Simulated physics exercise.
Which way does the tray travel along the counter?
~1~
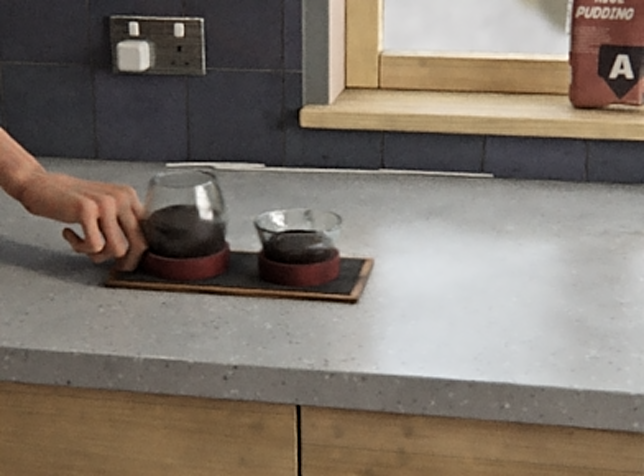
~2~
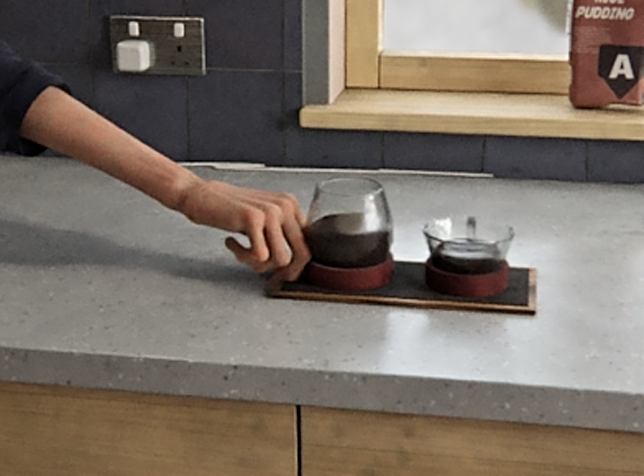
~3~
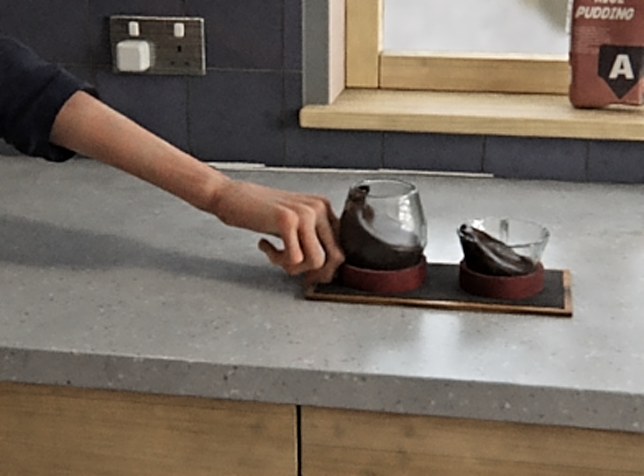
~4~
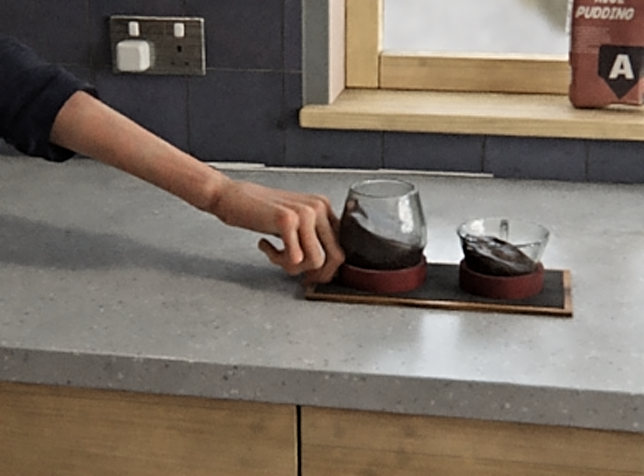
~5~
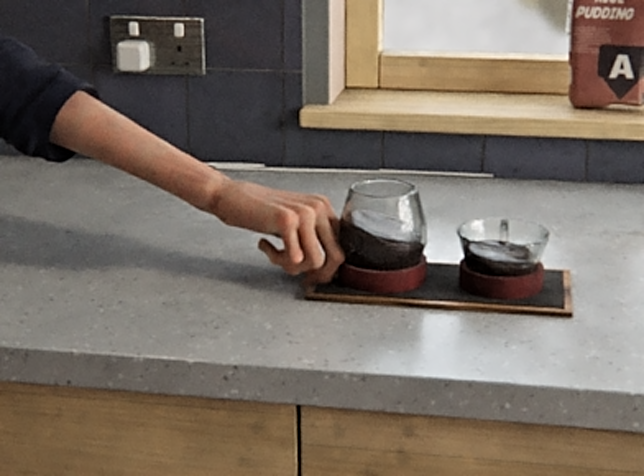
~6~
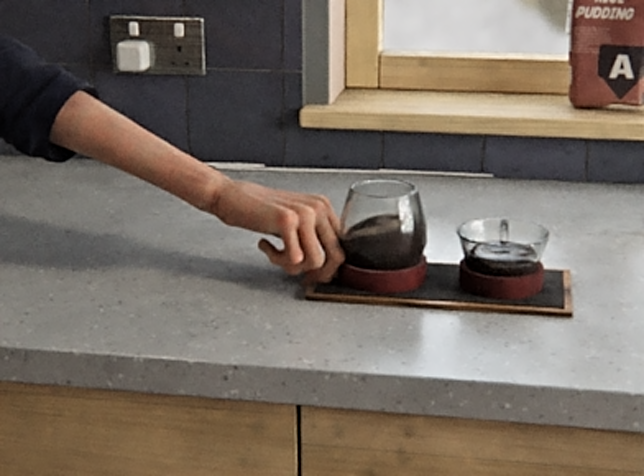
The tray travels to the right, with the hand at its left end.
